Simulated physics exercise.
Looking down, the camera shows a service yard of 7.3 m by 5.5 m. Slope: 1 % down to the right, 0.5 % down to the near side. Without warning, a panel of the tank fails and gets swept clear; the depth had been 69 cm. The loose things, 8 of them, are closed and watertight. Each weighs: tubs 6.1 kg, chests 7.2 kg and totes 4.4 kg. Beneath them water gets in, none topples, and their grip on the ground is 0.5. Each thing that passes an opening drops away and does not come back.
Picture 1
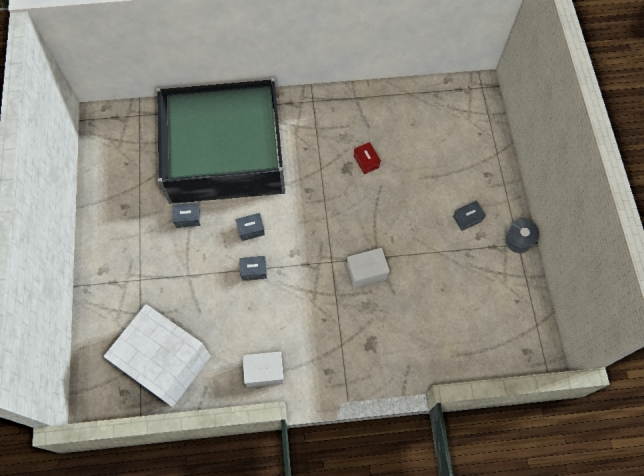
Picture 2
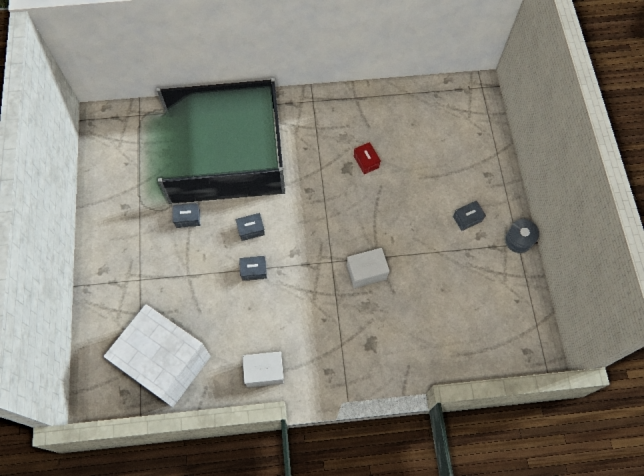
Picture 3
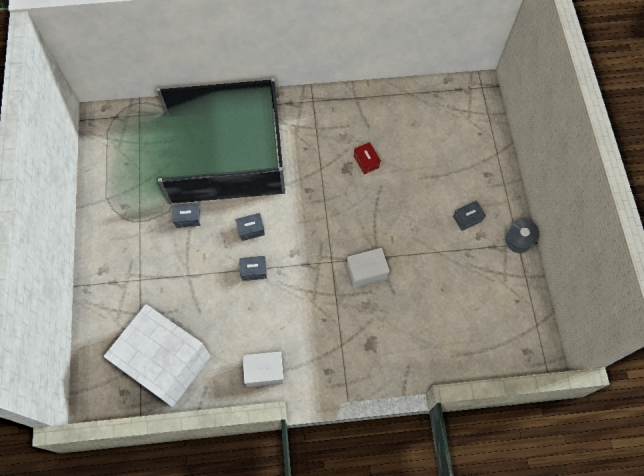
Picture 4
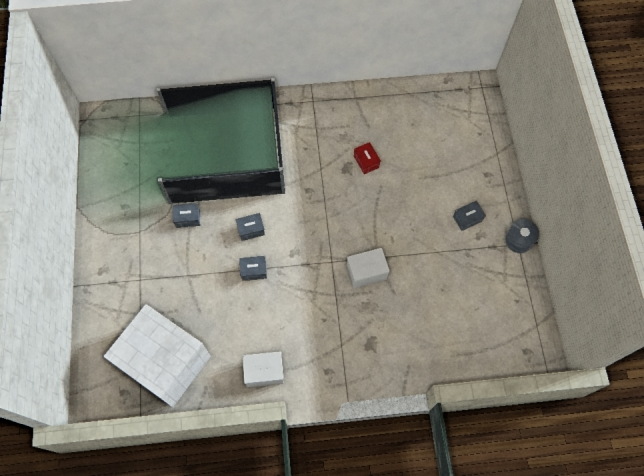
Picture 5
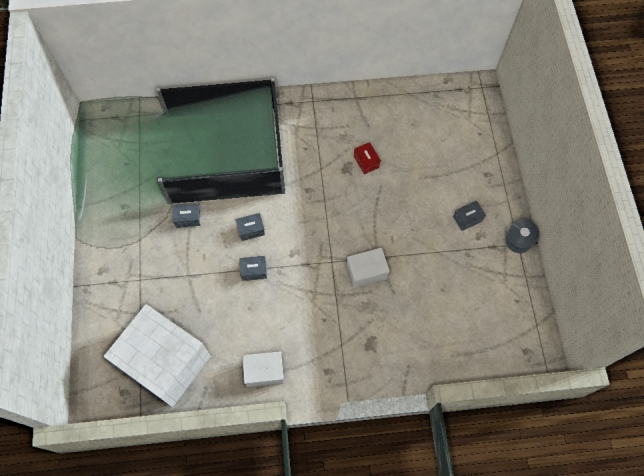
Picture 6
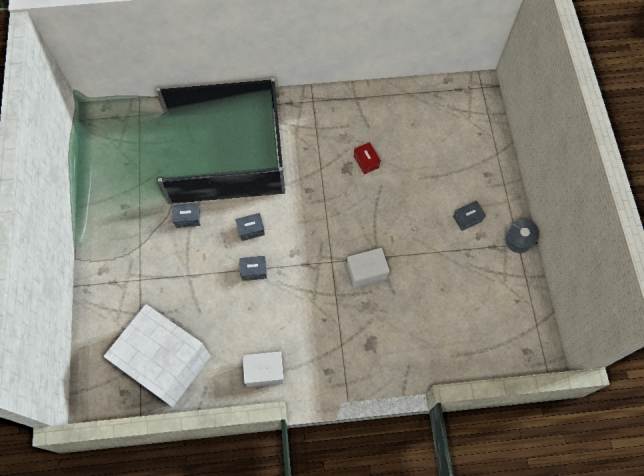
A dark-walled tank loses its left side, and green water spreads to the left wall.
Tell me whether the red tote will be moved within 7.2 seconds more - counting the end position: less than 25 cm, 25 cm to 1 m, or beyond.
Hardly budges.
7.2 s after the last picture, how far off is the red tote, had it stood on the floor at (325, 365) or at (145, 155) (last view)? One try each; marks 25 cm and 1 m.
I'd expect that it gets borne away first and gets borne away second.
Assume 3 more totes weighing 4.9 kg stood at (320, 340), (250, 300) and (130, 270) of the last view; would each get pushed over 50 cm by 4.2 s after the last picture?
In turn: Over, more, more.
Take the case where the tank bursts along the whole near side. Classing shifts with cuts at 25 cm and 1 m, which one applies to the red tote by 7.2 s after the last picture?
Result: Red tote essentially stationary.
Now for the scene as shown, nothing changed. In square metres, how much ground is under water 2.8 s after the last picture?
At that time the wet patch spans about 21 m2.
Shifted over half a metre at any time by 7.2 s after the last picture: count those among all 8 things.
Tally: 4.
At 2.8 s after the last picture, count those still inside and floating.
That would be 1 of them.
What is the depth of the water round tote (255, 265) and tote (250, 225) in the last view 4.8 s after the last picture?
About 2 and 0 cm.
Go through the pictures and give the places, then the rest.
The first picture shows the red tote at (367, 155) rests on the ground; water covers 2.7 m2; 0 of 8 have shifted.
The second picture shows the red tote at (367, 155) rests on the ground; 3.6 m2 under water; 0 of 8 have shifted.
The third picture shows the red tote at (367, 155), on the bottom; water covers 4.8 m2; 0 of 8 have shifted.
The fourth picture shows the red tote at (367, 155) rests on the ground; 6.2 m2 under water; 0 of 8 have shifted.
The fifth picture shows the red tote at (367, 155), on the bottom; 6.7 m2 under water; 0 of 8 have shifted.
The sixth picture shows the red tote at (367, 155) rests on the ground; water covers 6.9 m2; 0 of 8 have shifted.
Then, 0.9 s after the last picture the red tote is near (367, 155), 0.0 m from its start, aground; 0 of 8 are out; 0 afloat.
Then, 2.8 s after the last picture the red tote is near (367, 155), 0.0 m from its start, aground; 0 of 8 are out; 1 afloat.
Then, 4.8 s after the last picture the red tote is near (367, 155), 0.0 m from its start, aground; 1 of 8 are out; 0 afloat.
Then, 7.2 s after the last picture the red tote is near (367, 155), 0.0 m from its start, aground; 1 of 8 are out; 1 afloat.
